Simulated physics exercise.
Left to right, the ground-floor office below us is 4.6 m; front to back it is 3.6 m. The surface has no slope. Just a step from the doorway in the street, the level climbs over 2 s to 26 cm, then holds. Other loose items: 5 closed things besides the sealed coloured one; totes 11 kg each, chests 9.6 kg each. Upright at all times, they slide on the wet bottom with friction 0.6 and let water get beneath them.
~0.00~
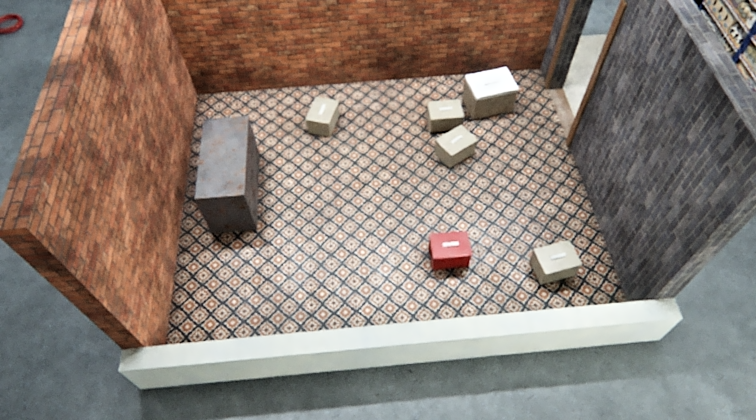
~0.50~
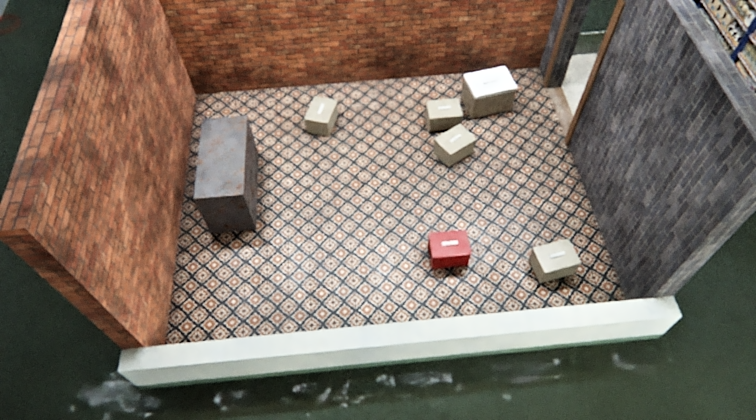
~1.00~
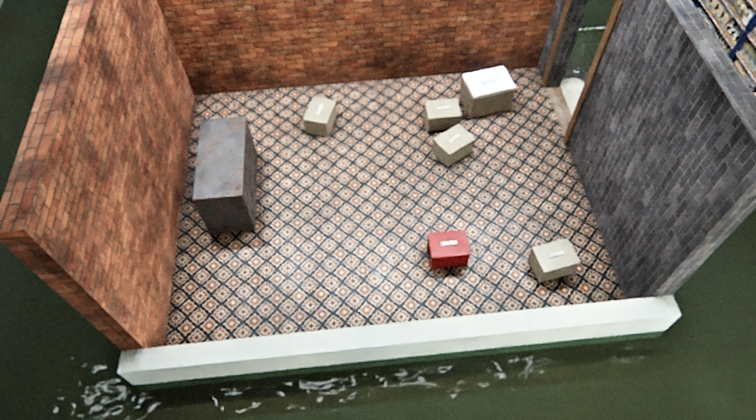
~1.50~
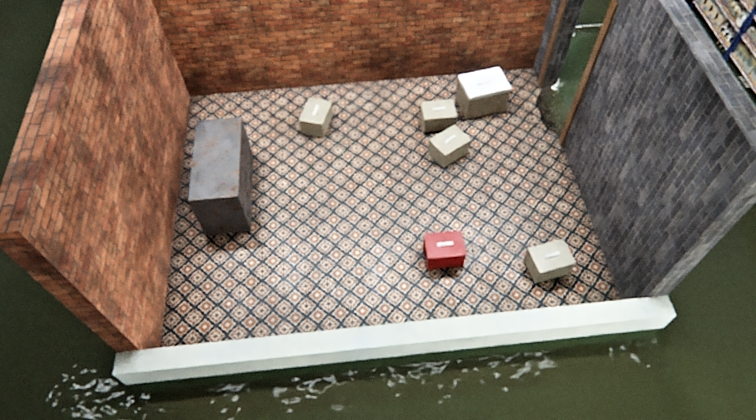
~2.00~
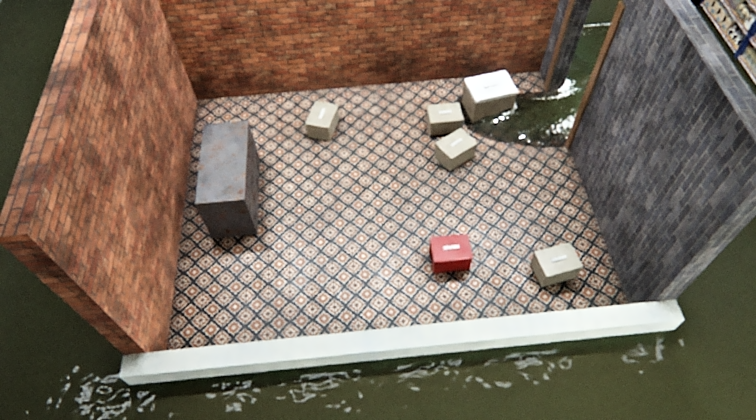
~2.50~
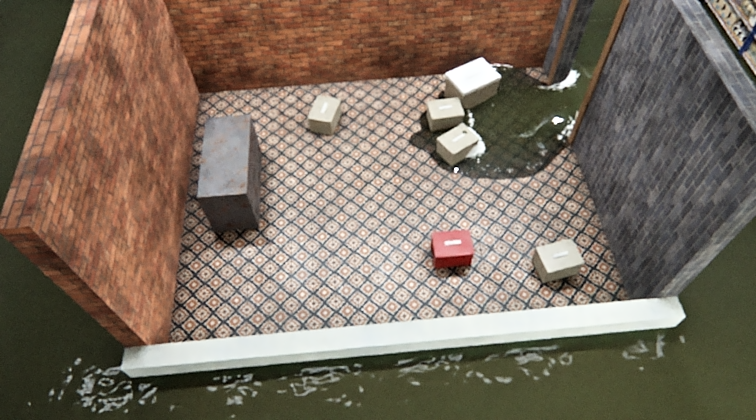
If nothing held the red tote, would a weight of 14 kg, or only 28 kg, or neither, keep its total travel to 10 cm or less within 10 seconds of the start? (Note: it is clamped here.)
14 kg would.
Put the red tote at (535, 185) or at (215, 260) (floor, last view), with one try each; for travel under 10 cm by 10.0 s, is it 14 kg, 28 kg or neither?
Note, in order: Both OK; heavier only OK.
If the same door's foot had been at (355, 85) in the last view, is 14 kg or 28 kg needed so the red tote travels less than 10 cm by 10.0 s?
With that change, you need the heavier one.
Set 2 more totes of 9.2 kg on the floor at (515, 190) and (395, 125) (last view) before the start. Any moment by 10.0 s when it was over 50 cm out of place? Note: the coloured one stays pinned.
In that order: Under, more.
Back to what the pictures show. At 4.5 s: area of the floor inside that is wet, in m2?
At that time the wet patch spans about 12 m2.
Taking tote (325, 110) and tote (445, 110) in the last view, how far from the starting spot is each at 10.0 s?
One is off by 120 cm, the other by 150 cm, in the order asked.
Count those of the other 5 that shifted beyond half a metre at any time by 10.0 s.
That adds up to 4.
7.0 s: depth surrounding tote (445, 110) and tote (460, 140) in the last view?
Some 9 cm at the first, some 4 cm at the second.
After 3.5 s the red tote would be 0 cm from its start with 14 kg and 0 cm from its start with 28 kg; 4 cm of water round it then.
After 4.5 s the red tote would be 0 cm from its start with 14 kg and 0 cm from its start with 28 kg; 3 cm of water round it then.
After 7.0 s the red tote would be 0 cm from its start with 14 kg and 0 cm from its start with 28 kg; 3 cm of water round it then.
After 10.0 s the red tote would be 0 cm from its start with 14 kg and 0 cm from its start with 28 kg; 8 cm of water round it then.
